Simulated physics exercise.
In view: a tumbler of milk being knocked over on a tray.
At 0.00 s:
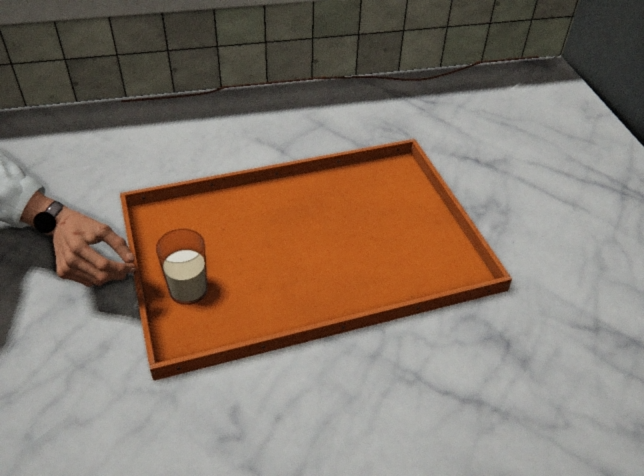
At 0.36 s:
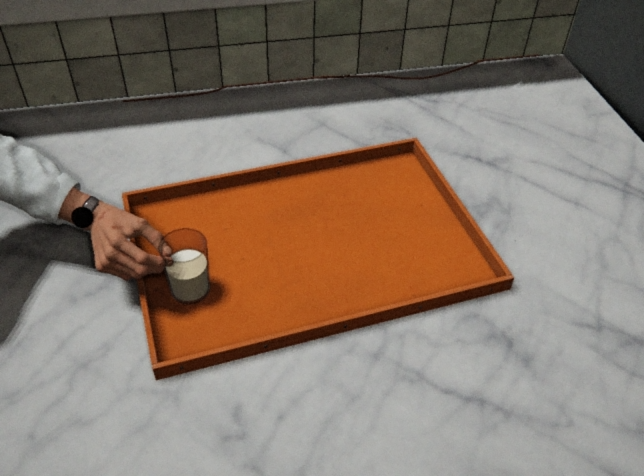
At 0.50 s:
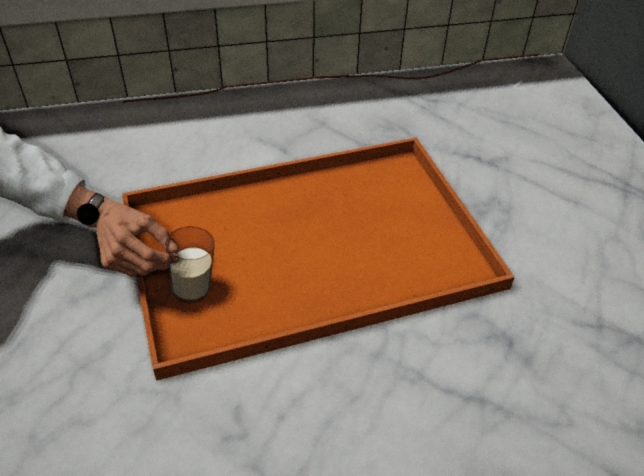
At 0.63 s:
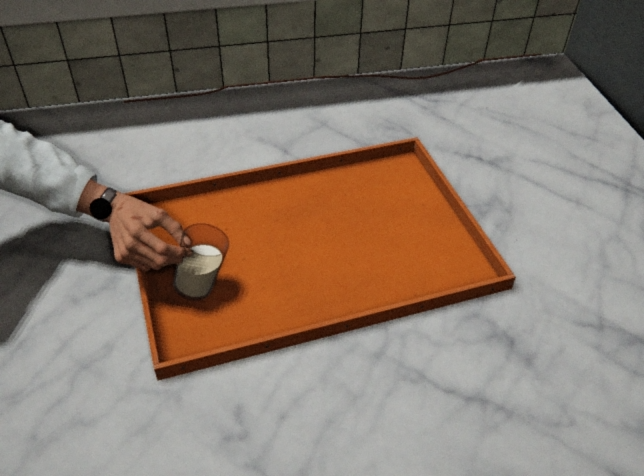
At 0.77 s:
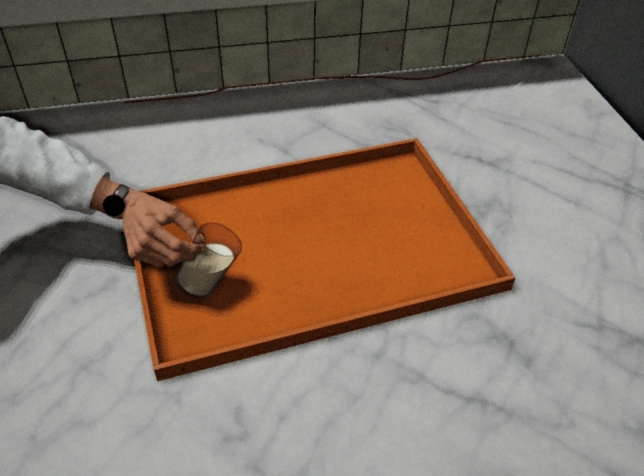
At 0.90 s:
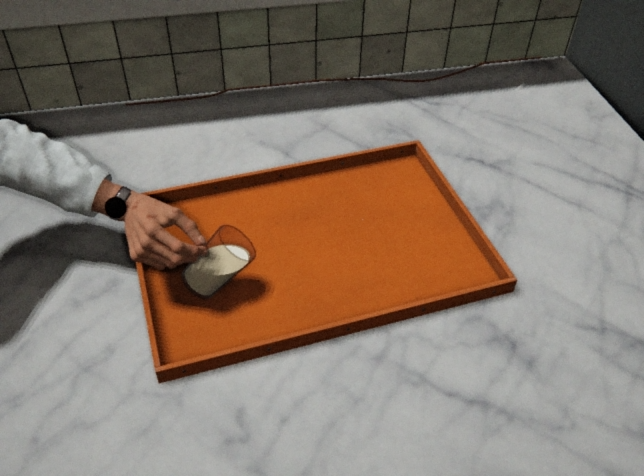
A hand wearing a dark watch reached in from the left and pushed a half-full glass of milk standing on an orange tray, and the glass leaned farther and farther over to the right.
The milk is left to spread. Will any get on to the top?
The milk keeps within the tray.
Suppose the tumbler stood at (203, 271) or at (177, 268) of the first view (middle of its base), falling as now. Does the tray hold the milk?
One: It is held by the rim. Two: It keeps within the tray.
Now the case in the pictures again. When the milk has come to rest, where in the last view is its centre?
Close to (397, 247).
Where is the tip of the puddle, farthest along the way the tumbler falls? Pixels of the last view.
Near (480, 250).
After 1.5 s, the tumbler lies in the tray; the puddle covers about as much as a plate; all of it is inside the rim.
After 2.3 s, the puddle covers about as much as a tray; all of it is inside the rim.
After 3.6 s, the puddle covers about as much as a tray; all of it is inside the rim.
